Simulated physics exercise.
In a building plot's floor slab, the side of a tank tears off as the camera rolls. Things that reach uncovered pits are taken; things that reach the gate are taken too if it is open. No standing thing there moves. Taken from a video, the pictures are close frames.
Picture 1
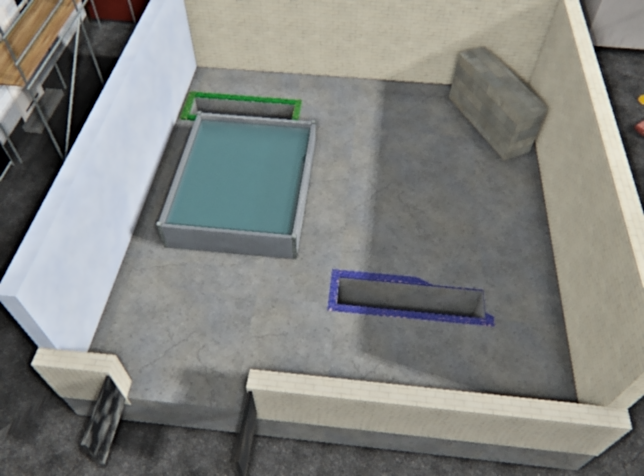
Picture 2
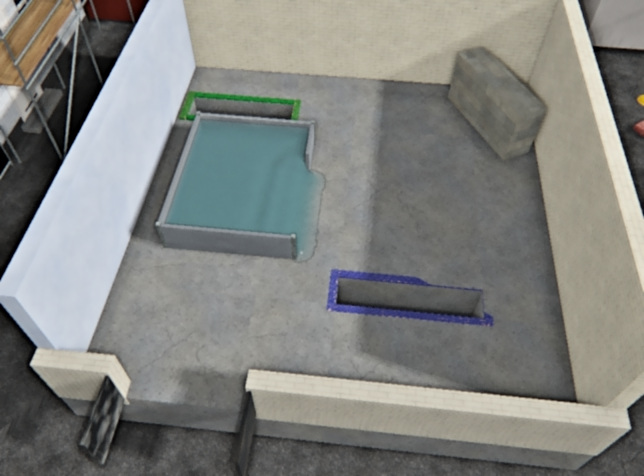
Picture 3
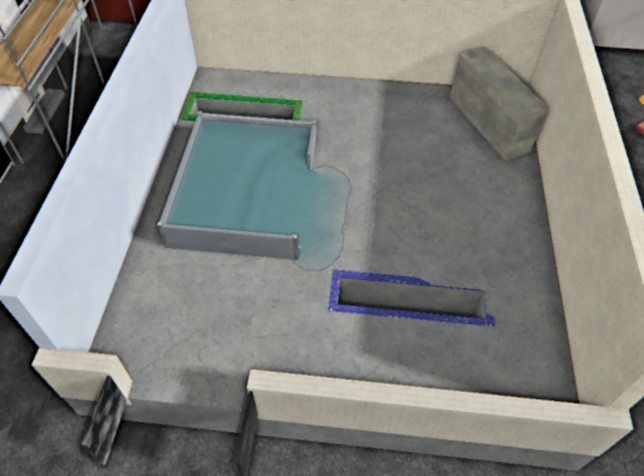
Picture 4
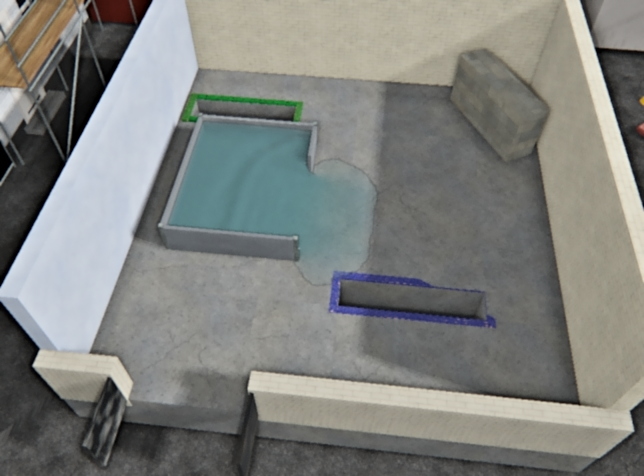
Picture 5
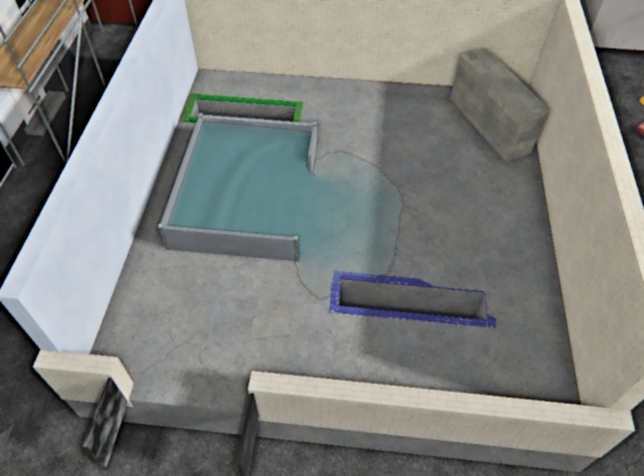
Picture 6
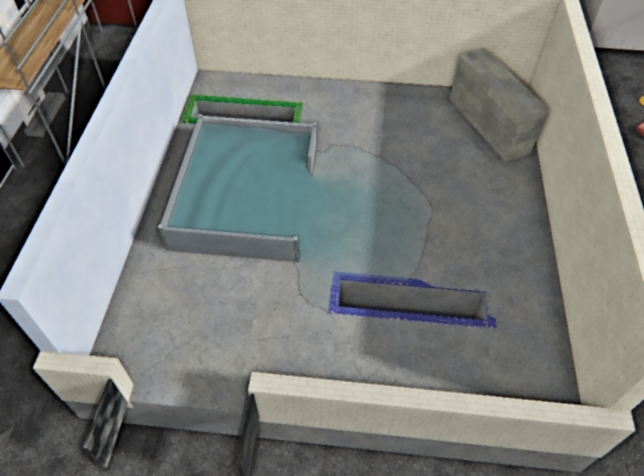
Teal water poured out of the open right side of a low gray tank, spreading across the concrete floor in a widening, thinning puddle that reached the edge of the blue-outlined pit.
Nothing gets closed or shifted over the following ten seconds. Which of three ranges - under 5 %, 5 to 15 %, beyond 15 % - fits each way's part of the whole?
Outcome: I expect the gate to account for a fraction below five per cent, I expect the blue pit to account for upward of fifteen per cent, I expect the green pit to account for a fraction below five per cent.
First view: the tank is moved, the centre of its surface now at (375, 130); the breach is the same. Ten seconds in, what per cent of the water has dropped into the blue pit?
Blue: 20 %.
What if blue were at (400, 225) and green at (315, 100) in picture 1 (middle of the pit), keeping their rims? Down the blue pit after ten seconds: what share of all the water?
Share for the blue pit: 50 percent.
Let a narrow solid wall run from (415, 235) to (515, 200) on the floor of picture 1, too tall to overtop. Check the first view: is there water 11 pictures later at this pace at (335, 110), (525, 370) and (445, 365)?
Taken in turn, the three points are unsoaked, unsoaked and unsoaked.
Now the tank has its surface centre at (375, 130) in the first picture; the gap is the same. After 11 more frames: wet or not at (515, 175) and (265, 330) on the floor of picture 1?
Soaked, untouched.
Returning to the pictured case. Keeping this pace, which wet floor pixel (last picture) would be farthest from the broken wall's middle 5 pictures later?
Somewhere about (539, 249).
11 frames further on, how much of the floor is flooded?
Estimate: Some 30 in a hundred.
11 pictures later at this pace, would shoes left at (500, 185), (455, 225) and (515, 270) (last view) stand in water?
In that order, the three spots are soaked, soaked and soaked.
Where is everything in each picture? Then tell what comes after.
The first picture shows still water in the open tank at (243, 173).
In the second picture, water pours out at (299, 208) and has run to (317, 174).
In the third picture, water pours out at (301, 209) and has run to (336, 173).
In the fourth picture, the front is at (343, 275), out from the gap at (302, 211).
In the fifth picture, the front is at (383, 269), out from the gap at (302, 211).
In the sixth picture, the front is at (425, 206), out from the gap at (302, 211).
A moment on, water covers 25 % of the floor; the gate 0 %, the blue pit 2 %, the green pit 0 %.
Next, water covers 30 % of the floor; the gate 0 %, the blue pit 8 %, the green pit 0 %.
Then, water covers 40 % of the floor; the gate 0 %, the blue pit 17 %, the green pit 0 %.
Later, water covers 60 % of the floor; the gate 0 %, the blue pit 25 %, the green pit 0 %.
In the end, water covers 90 % of the floor; the gate 1 %, the blue pit 37 %, the green pit 0 %.
